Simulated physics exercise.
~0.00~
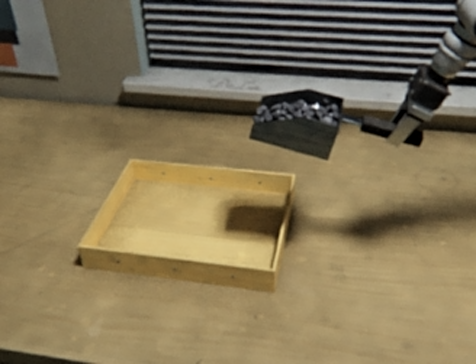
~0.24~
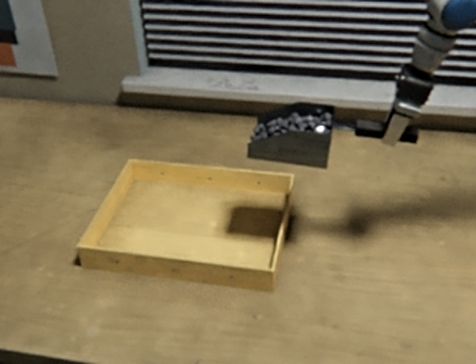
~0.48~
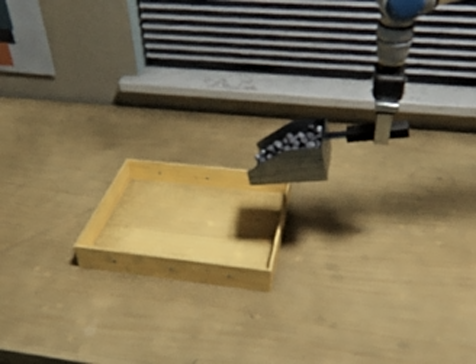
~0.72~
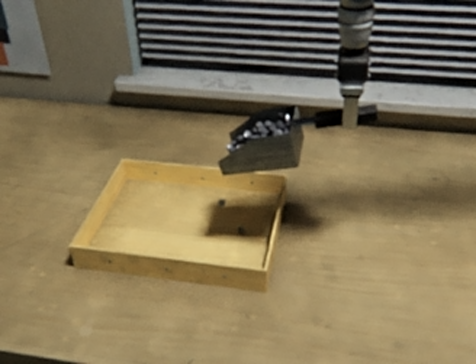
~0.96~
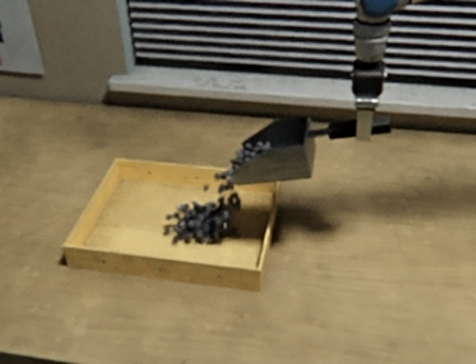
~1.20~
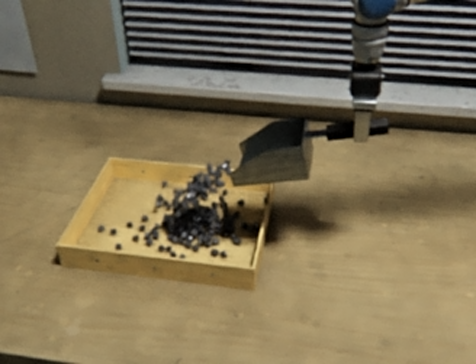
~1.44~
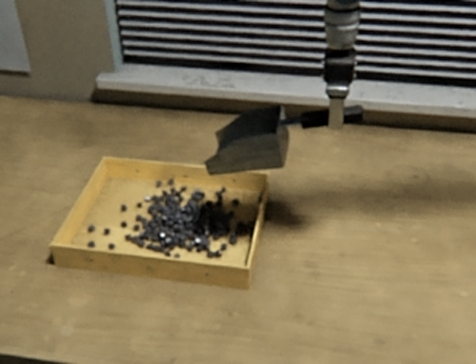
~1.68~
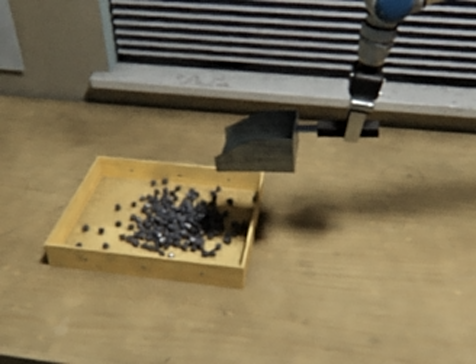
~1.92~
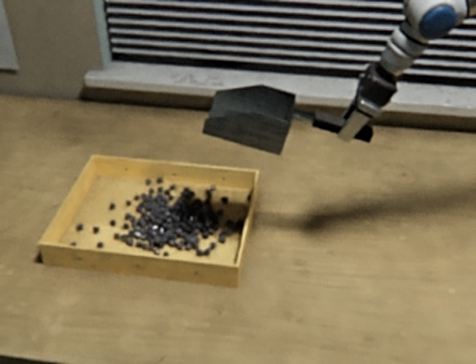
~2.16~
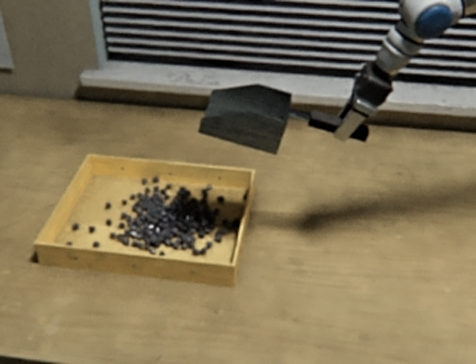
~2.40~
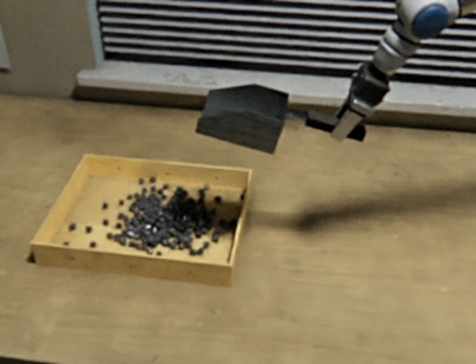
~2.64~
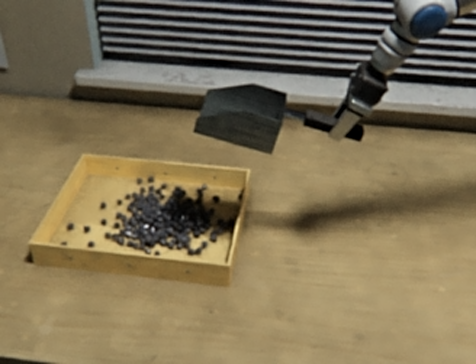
On a wooden tabletop, a robot arm tilts a dark scoop, pouring small dark pebbles into a shallow tray, then lifts it away empty.
